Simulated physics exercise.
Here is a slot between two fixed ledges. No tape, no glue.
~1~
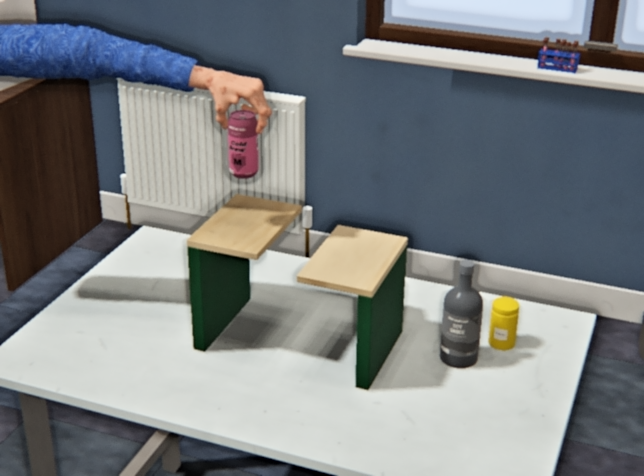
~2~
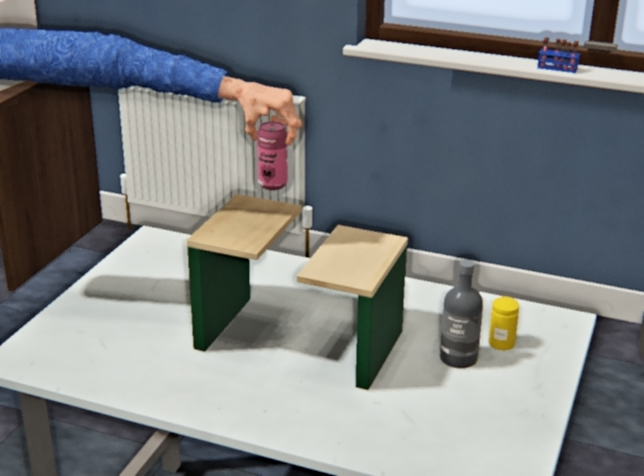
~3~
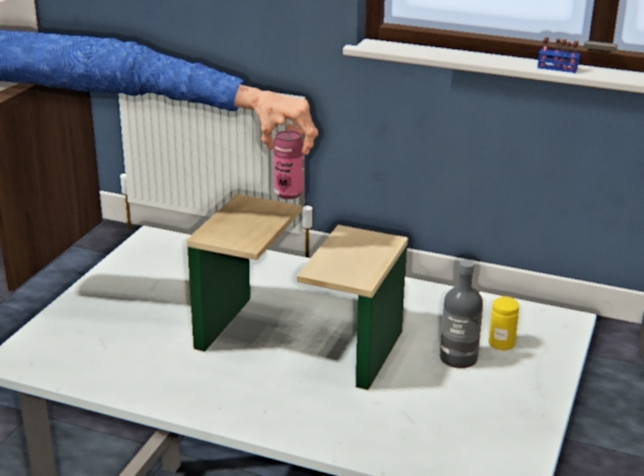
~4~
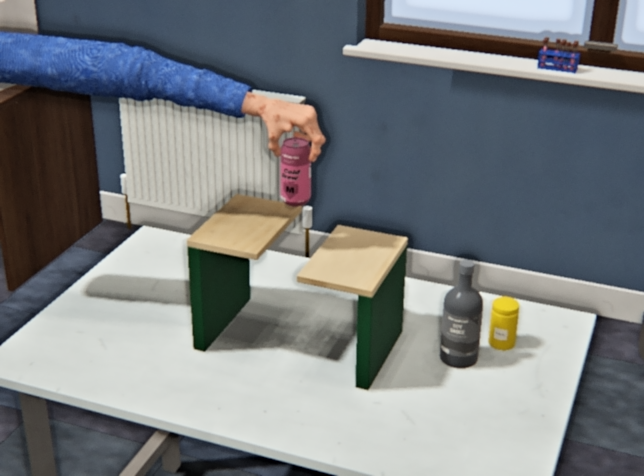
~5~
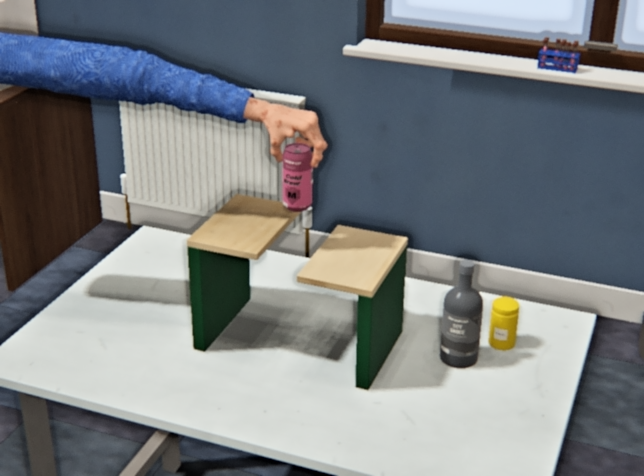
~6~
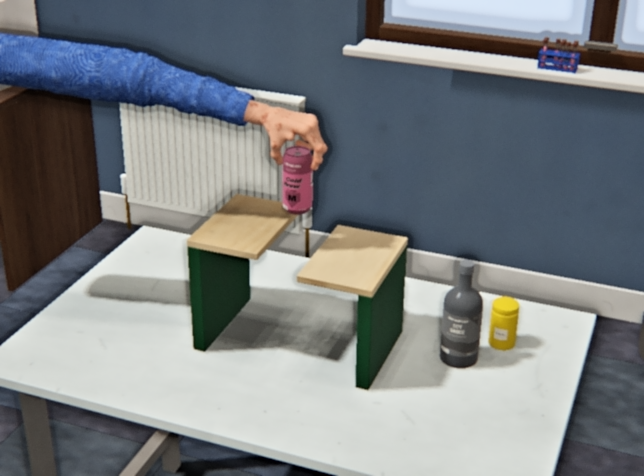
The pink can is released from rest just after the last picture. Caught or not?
The can reaches the table.
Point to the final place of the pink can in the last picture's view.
Near (298, 315).
Then, 0.20 s on from there, pink can shifted about its own width near (298, 203).
Then, 0.30 s on from there, pink can shifted well along near (298, 265).
Then, 0.40 s on from there, pink can shifted well along near (298, 308).
Then, 0.50 s on from there, as before.
In the end, moved from the start, pink can; the other 2 unmoved. At the end, from the last picture's camera, pink can near (298, 315). The can drops through.
